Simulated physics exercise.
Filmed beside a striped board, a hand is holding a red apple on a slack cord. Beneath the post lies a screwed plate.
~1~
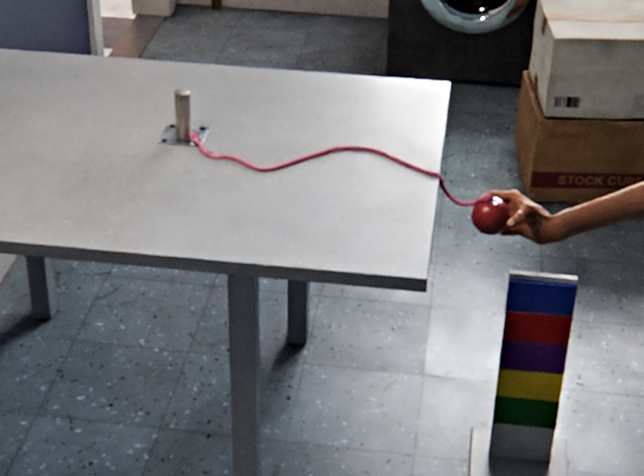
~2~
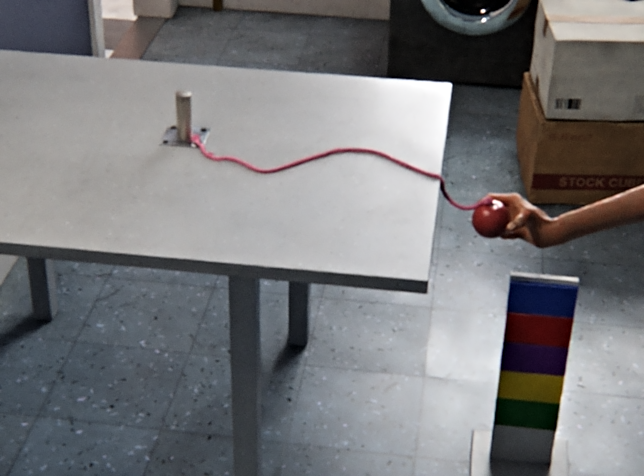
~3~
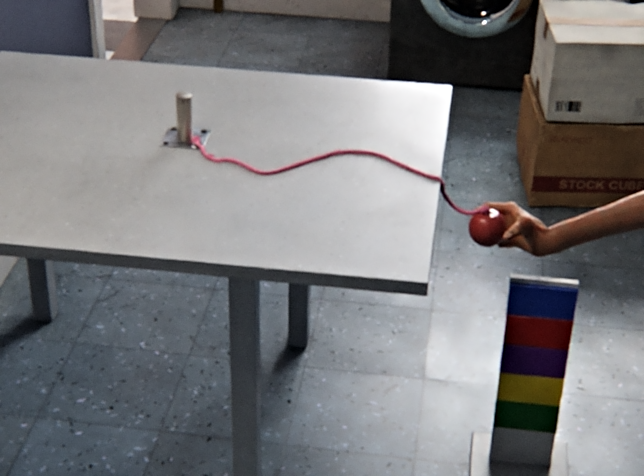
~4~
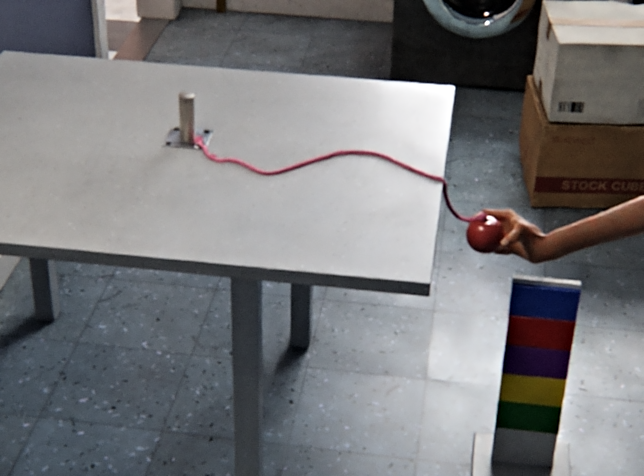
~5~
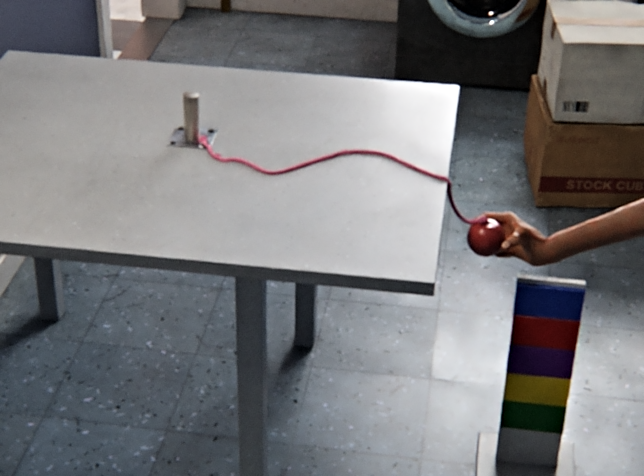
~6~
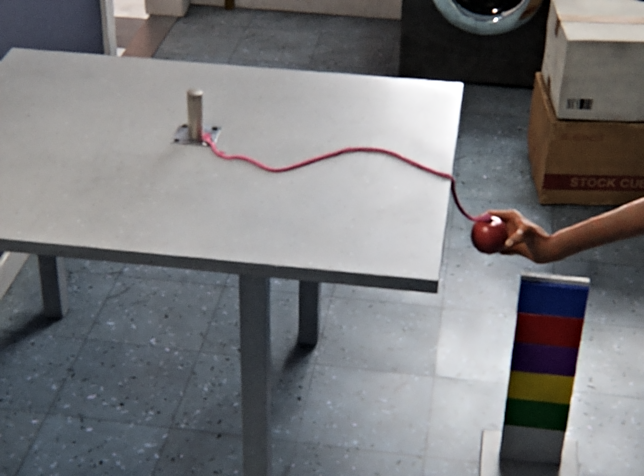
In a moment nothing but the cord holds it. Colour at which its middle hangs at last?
The red one.
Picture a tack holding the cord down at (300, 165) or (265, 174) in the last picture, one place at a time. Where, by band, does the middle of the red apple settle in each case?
In order: Blue; blue.
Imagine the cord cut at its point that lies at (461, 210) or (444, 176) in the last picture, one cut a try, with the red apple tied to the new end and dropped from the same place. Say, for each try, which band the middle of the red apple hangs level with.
First try: Blue; second try: No band.
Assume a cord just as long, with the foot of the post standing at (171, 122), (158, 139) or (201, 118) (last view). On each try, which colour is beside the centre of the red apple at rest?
First try: Blue; second try: Blue; third try: Red.
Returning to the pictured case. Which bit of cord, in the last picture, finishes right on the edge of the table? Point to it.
Spot: Approx. (393, 154).
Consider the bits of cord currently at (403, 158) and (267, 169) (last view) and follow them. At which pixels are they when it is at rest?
They finish close to (451, 198) and close to (312, 155).
Soon after, apple near (477, 324); level with red.
Then, apple near (408, 308); level with red.
Further on, apple near (448, 321); level with red.
At rest, apple near (446, 322); level with red. The red one.
